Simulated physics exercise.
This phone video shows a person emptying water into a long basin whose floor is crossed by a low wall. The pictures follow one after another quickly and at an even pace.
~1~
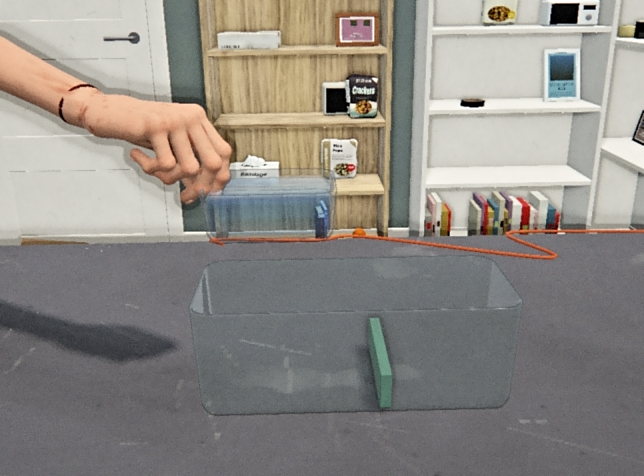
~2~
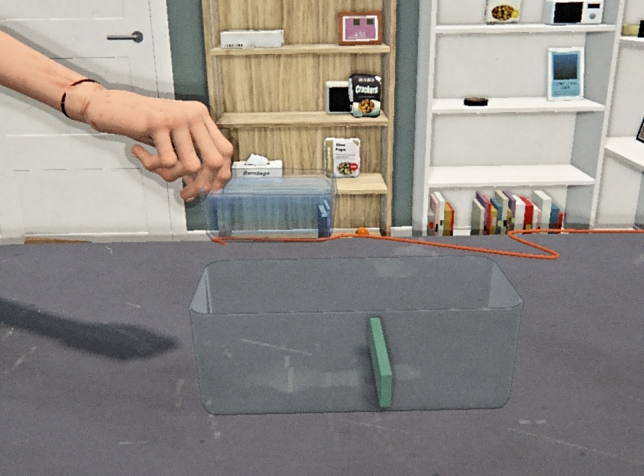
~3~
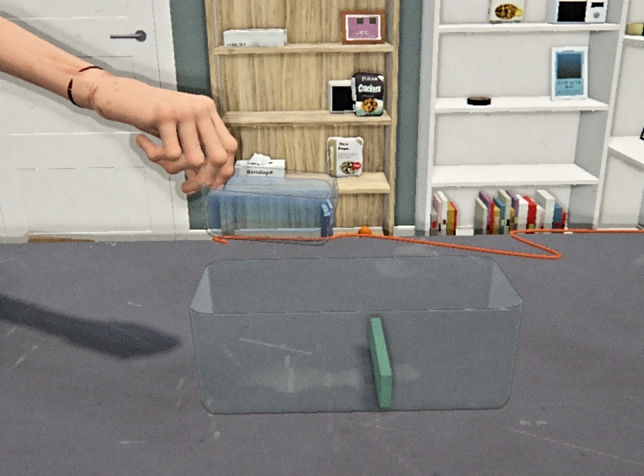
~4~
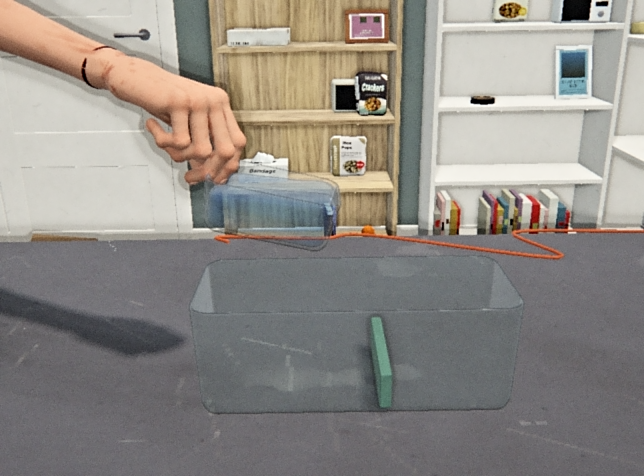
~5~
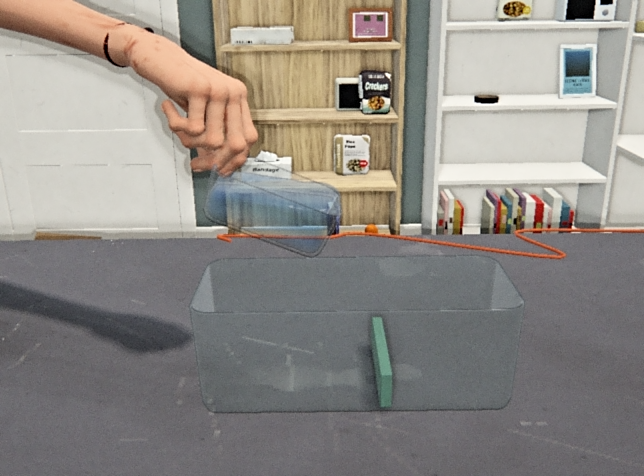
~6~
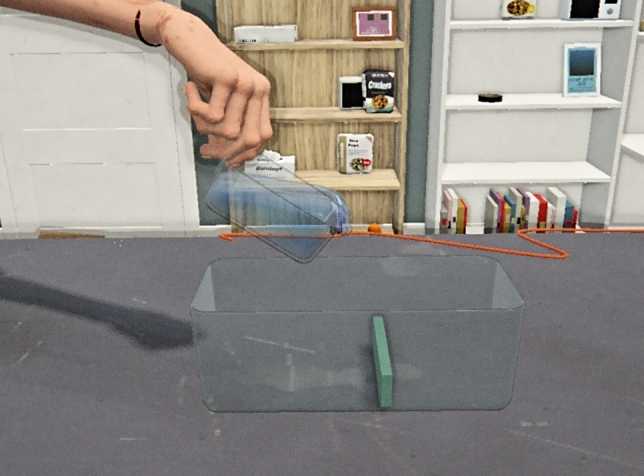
In a room with shelves, a hand tilting a clear container of bluish water rightward above a long transparent basin with a low green wall.
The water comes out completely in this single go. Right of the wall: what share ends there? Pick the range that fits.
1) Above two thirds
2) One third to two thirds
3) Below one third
Option 2: One third to two thirds.
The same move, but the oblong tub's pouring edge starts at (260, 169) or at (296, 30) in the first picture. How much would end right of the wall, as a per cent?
Estimate, in order: 5 and 45 per cent.
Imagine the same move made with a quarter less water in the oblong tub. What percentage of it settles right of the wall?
Near 25 parts in a hundred.
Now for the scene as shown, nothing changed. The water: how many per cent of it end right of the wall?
Near 45 in a hundred.
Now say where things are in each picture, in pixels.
In the first frame, it leans 0°; its right rim is at (334, 182); the water meets the walls at (209, 189) and (332, 186); the long basin's rim runs from (198, 288) to (507, 281); the wall's top is at (380, 345).
In the second frame, it leans 2°; its right rim is at (335, 183); the water meets the walls at (210, 188) and (332, 187).
In the third frame, it leans 6°; its right rim is at (336, 188); the water meets the walls at (212, 186) and (334, 189).
In the fourth frame, it leans 13°; its right rim is at (338, 196); the water meets the walls at (214, 184) and (337, 192).
In the fifth frame, it leans 23°; its right rim is at (339, 206); the water meets the walls at (215, 182) and (335, 197); 4 per cent is over the edge.
In the sixth frame, it leans 34°; its right rim is at (337, 218); the water meets the walls at (216, 181) and (325, 200); 11 per cent is over the edge.
A moment on, the oblong tub is tipped on its side and 6 per cent is still to pour, 38 is left of the wall and 41 right of it.
Next, the oblong tub is tipped right over and 1 per cent is still to pour, 51 is left of the wall and 45 right of it.
Then the oblong tub is tipped right over and 0 per cent is still to pour, 54 is left of the wall and 44 right of it.
Later the oblong tub is tipped right over and 0 per cent is still to pour, 54 is left of the wall and 44 right of it.
At rest 54 per cent lies left of the wall, 44 right of it and 2 outside.
